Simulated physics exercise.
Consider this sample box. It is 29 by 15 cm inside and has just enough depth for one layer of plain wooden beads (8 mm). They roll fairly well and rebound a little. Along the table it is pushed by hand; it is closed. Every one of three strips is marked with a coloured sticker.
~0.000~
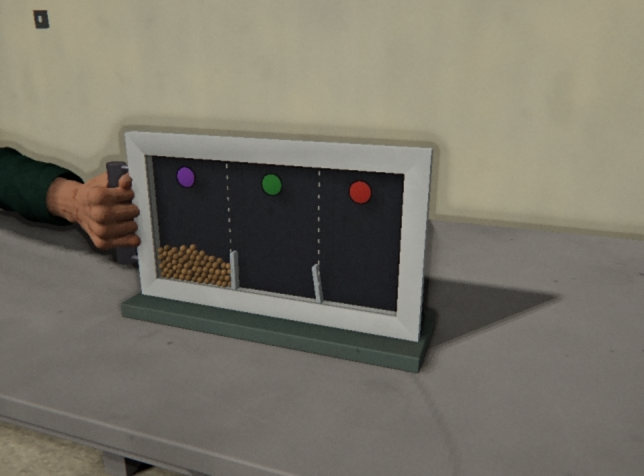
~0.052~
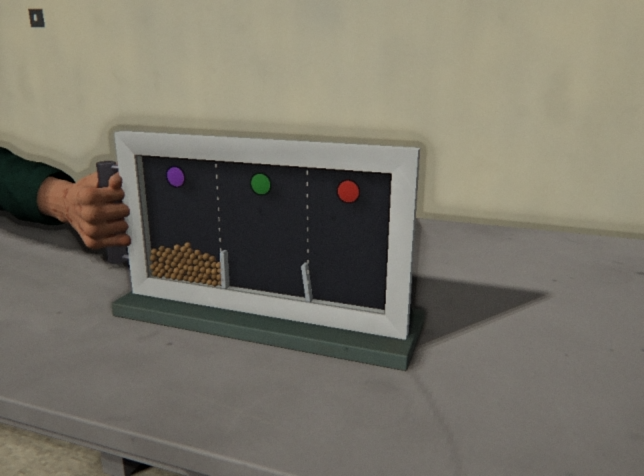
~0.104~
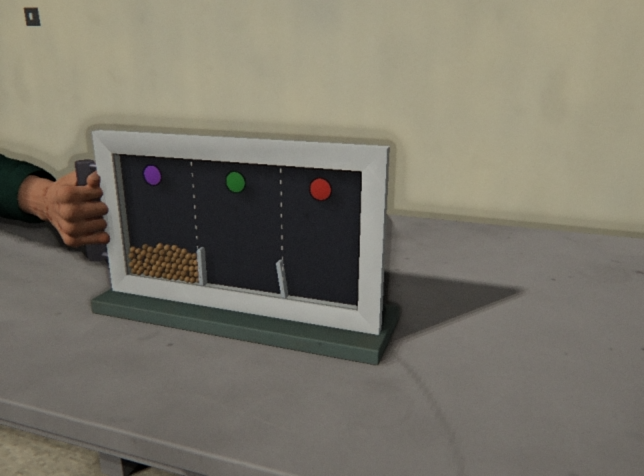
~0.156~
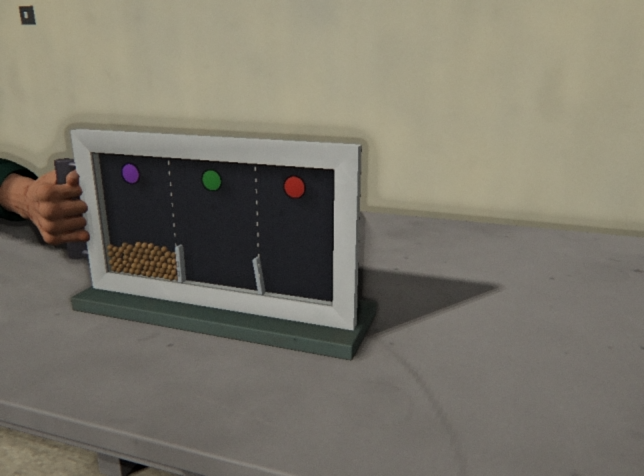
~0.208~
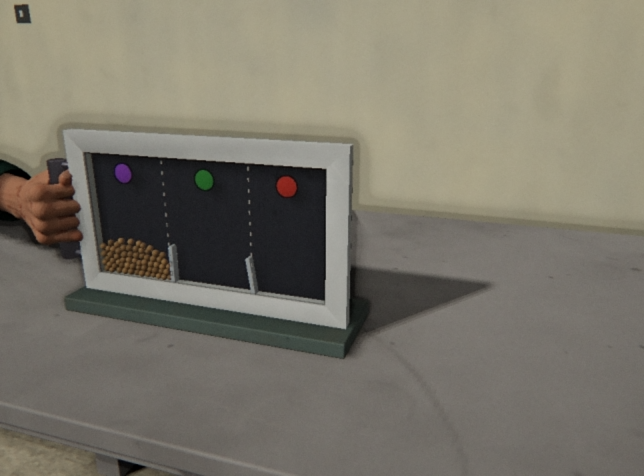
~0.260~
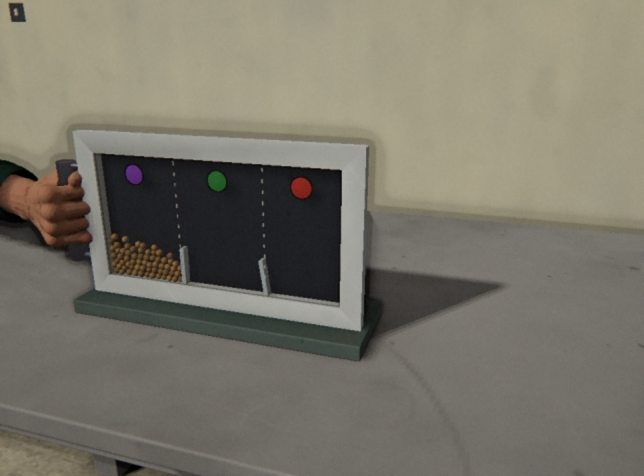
A hand sliding a framed box of wooden beads left along a grey table, then slightly back right, the beads shifting a little.
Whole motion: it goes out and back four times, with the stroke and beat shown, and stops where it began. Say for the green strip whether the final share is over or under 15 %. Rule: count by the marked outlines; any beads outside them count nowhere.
Green strip: Under 15 %.
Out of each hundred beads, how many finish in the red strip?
I'd put it at about 0 per cent.
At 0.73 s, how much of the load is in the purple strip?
That comes to some 100 percent of the load.
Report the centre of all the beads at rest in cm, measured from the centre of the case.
Left: About 9 cm; below: About 6 cm.
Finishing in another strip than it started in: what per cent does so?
Moved share: About 5 per cent.
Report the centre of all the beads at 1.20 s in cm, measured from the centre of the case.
Some 9 cm left and 6 cm below.
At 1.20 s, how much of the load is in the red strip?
Around 0 per cent.
After 0.73 s, it is 2 cm to the left; the beads' middle is 10 cm left of and 5 cm below the centre; purple 100 %.
After 1.20 s, it is at its start; the beads' middle is 9 cm left of and 6 cm below the centre; purple 100 %.
After 1.60 s, it is at its start; the beads' middle is 9 cm left of and 6 cm below the centre; purple 95 %, green 5 %.
Settled by 2.2 s, it is at its start; red 0 %, purple 95 %, green 5 %.
